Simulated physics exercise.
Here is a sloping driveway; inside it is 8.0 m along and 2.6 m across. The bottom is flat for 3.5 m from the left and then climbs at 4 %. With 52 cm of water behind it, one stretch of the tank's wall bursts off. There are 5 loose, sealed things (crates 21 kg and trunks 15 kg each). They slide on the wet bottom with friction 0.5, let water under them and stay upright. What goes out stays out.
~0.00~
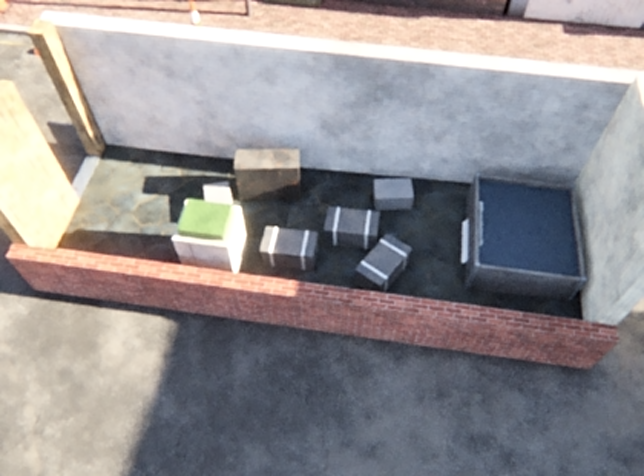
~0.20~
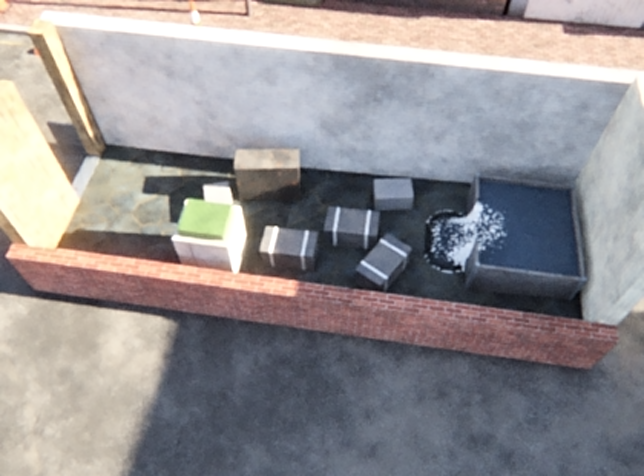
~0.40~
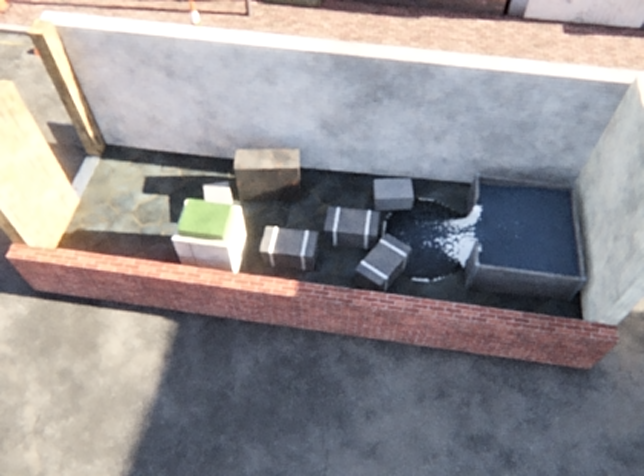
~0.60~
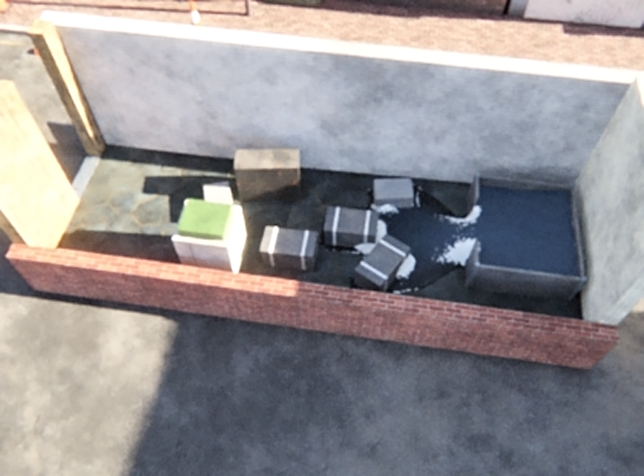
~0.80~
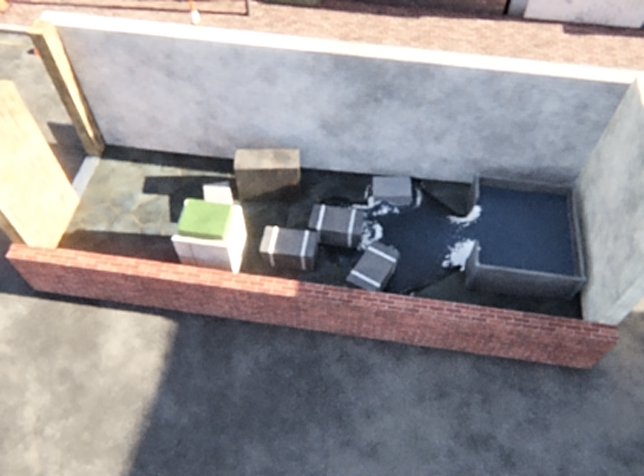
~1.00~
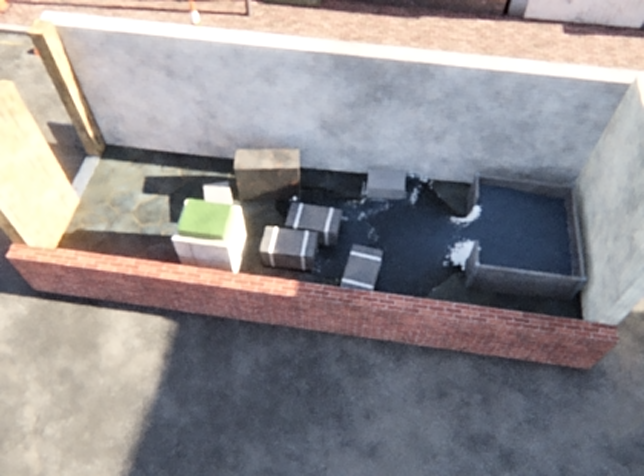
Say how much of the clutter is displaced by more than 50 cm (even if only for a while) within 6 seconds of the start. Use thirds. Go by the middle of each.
Share: Two thirds or more.
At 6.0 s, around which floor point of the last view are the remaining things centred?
Around (233, 216).
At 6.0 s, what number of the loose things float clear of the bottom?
3 of them.
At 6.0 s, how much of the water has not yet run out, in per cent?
About 94 per cent.
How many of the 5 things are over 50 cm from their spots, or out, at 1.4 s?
3 of them.
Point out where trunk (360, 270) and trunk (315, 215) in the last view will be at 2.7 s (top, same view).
Near (305, 258) and (171, 199).
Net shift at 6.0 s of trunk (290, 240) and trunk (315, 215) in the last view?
In turn: 120 cm, 400 cm.
After 1.4 s 3 of 5 are over 50 cm from their spots; 1 afloat.
After 2.7 s 4 of 5 are over 50 cm from their spots; 4 afloat.
After 4.2 s 4 of 5 are over 50 cm from their spots; 4 afloat.
After 6.0 s 5 of 5 are over 50 cm from their spots, and 5 have been at some point; 3 afloat.
